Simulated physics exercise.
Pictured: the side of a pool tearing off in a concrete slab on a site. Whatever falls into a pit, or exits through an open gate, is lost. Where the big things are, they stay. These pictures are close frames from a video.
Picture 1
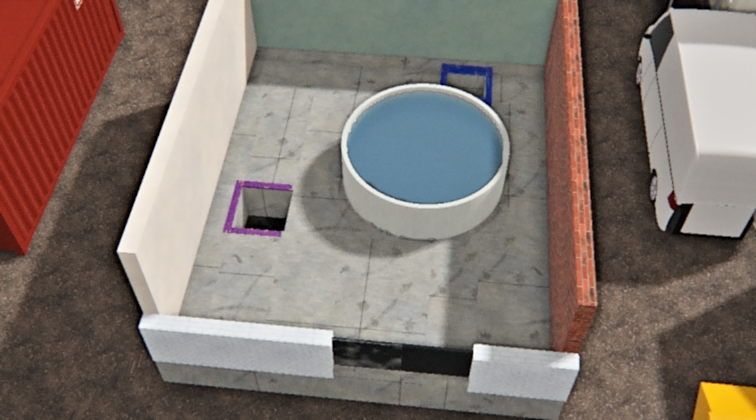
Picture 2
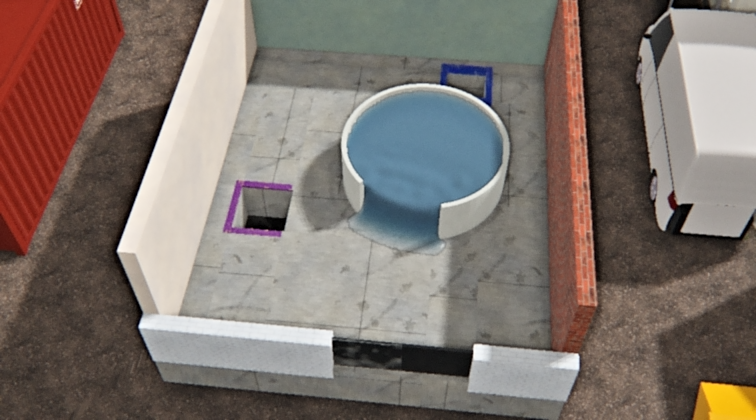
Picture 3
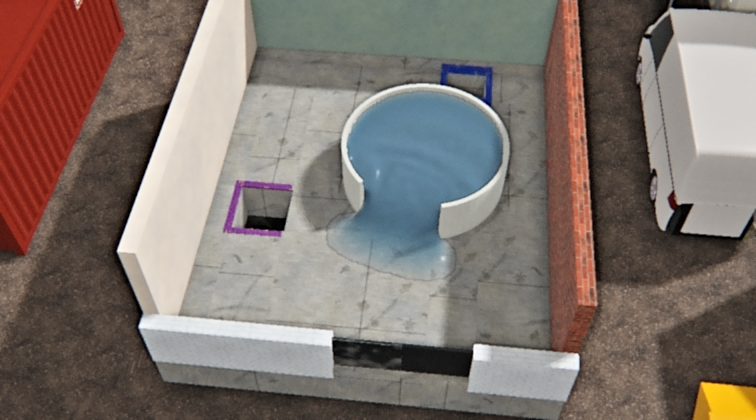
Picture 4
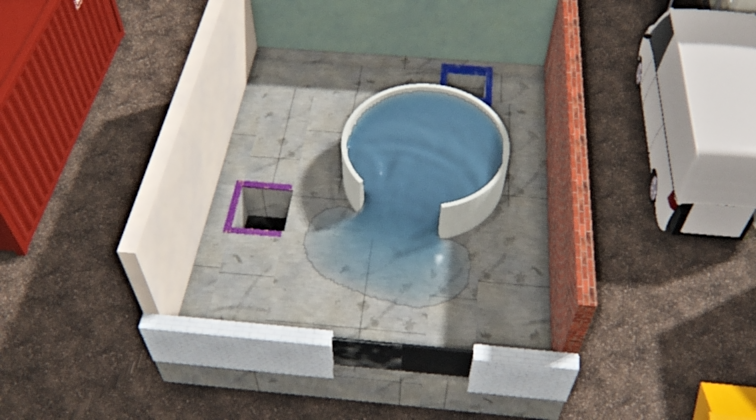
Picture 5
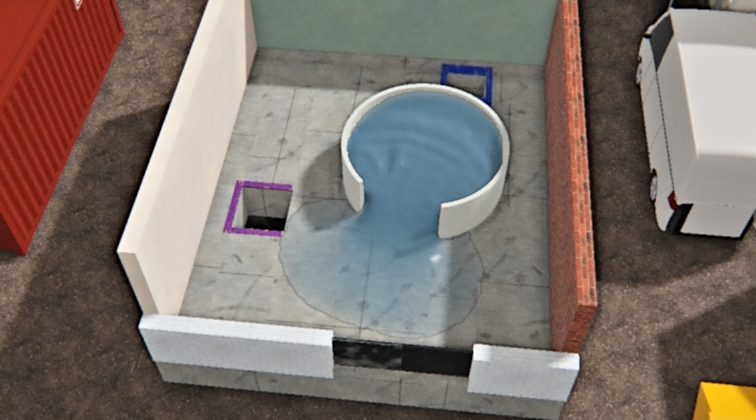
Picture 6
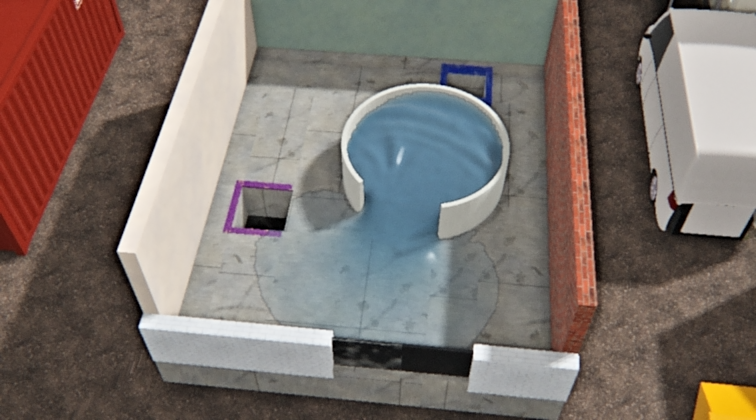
At the start, still water fills a round white pool on a walled concrete slab with purple- and blue-edged square openings. Then the pool's front side opens and water pours through the gap, spreading forward and sideways across the slab in a widening sheet while ripples cross the pool.
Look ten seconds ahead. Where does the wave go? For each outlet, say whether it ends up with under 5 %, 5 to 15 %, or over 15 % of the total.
By the end, the gate has received under 5 %, the purple pit has received more than 15 %, the blue pit has received under 5 %.
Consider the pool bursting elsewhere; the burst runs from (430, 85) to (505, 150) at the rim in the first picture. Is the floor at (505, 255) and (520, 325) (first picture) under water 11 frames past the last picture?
Taking them in order, I'd say swamped and then swamped.
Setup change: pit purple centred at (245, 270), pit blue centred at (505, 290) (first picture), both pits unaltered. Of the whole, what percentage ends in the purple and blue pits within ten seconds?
Purple 40%, blue 6%.
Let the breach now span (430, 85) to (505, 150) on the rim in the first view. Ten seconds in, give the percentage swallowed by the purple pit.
Purple: 12 %.
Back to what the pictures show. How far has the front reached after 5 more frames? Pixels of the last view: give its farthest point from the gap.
Farthest reach: (172, 340).
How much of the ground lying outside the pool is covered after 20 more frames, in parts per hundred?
That works out at 55 %.
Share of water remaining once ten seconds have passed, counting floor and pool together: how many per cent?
Roughly 70 percent.
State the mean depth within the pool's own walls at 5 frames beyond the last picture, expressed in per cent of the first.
That comes to about 70 per cent.
A moment on, water covers 35 % of the floor; the gate 0 %, the purple pit 0 %, the blue pit 0 %.
Next, water covers 35 % of the floor; the gate 0 %, the purple pit 0 %, the blue pit 0 %.
Then, water covers 55 % of the floor; the gate 0 %, the purple pit 5 %, the blue pit 0 %.
Later, water covers 85 % of the floor; the gate 0 %, the purple pit 17 %, the blue pit 0 %.
In the end, water covers 100 % of the floor; the gate 0 %, the purple pit 30 %, the blue pit 1 %.
